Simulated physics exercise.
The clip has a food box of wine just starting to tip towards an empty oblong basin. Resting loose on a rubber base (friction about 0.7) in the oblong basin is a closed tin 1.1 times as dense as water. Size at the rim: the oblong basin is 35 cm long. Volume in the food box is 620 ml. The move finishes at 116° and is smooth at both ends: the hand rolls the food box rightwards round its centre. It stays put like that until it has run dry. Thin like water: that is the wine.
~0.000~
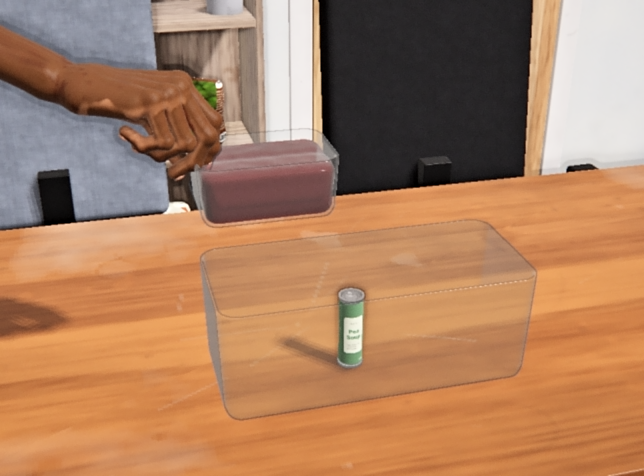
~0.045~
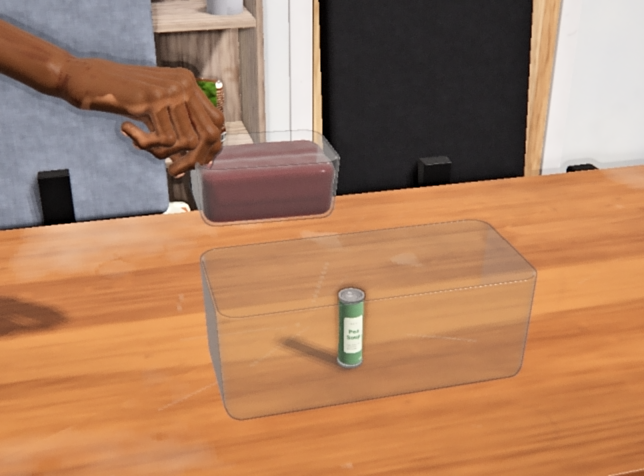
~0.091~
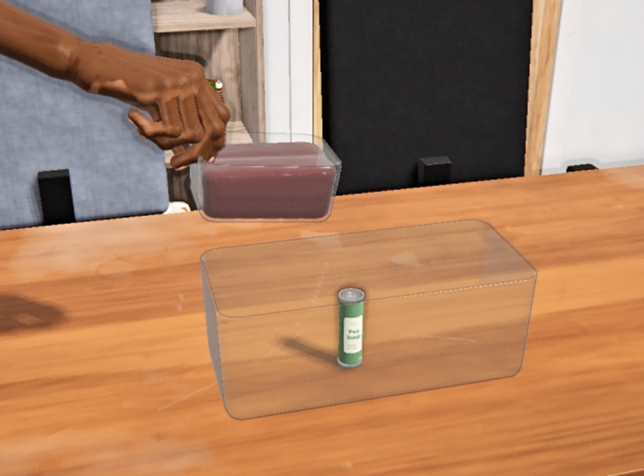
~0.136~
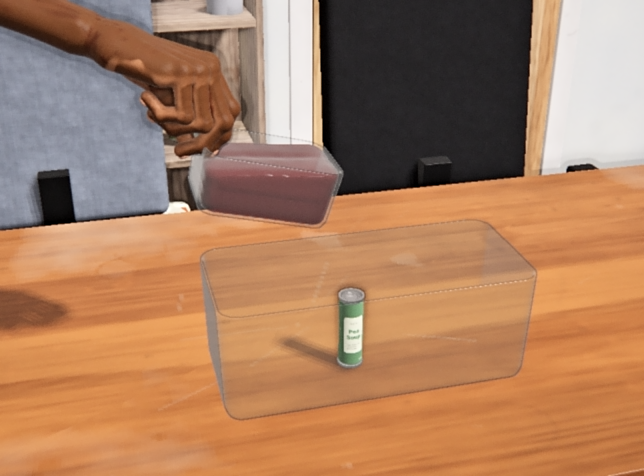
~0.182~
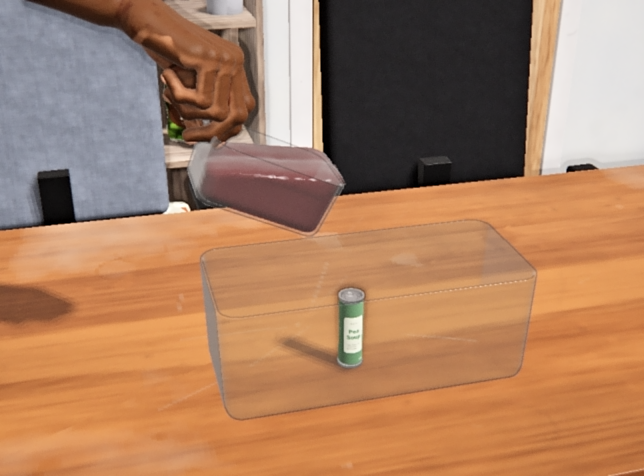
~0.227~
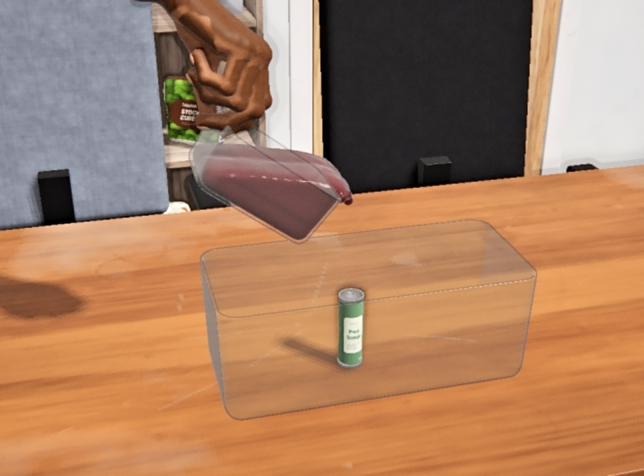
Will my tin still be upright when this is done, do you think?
Yes, it will be.
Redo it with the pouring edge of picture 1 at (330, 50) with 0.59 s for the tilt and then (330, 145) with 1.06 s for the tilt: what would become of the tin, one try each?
Trial 1 - tin stays standing; trial 2 - tin stays standing.
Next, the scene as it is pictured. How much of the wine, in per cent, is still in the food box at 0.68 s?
Around 0 in a hundred.
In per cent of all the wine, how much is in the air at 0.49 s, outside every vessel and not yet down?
Near 22 per cent of it all.
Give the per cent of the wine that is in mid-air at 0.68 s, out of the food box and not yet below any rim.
Something like 3 per cent is in the air then.
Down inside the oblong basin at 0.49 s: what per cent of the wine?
Roughly 70 percent of it.
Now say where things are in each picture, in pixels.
The first picture shows tilt 0°; pouring edge (328, 145); surface from (194, 162) to (325, 150); the oblong basin's rim runs from (209, 285) to (511, 248); the tin's top is at (351, 298).
The second picture shows tilt 2°; pouring edge (329, 147); surface from (195, 162) to (325, 151).
The third picture shows tilt 7°; pouring edge (331, 152); surface from (197, 158) to (327, 153).
The fourth picture shows tilt 15°; pouring edge (333, 161); surface from (198, 158) to (330, 156).
The fifth picture shows tilt 25°; pouring edge (333, 174); surface from (199, 158) to (332, 167); 3 per cent is over the edge.
The sixth picture shows tilt 37°; pouring edge (330, 188); surface from (199, 155) to (319, 170); 10 per cent is over the edge.
By 0.49 s the tilt is 107° and 7 per cent is still to pour; the tin stands where it began.
By 0.68 s the tilt is 116° and 0 per cent is still to pour; the tin stands where it began.
By 0.87 s the tilt is 116° and 0 per cent is still to pour; the tin stands where it began.
By 1.09 s the tilt is 116° and 0 per cent is still to pour; the tin stands where it began.
At rest the tin stands where it began.
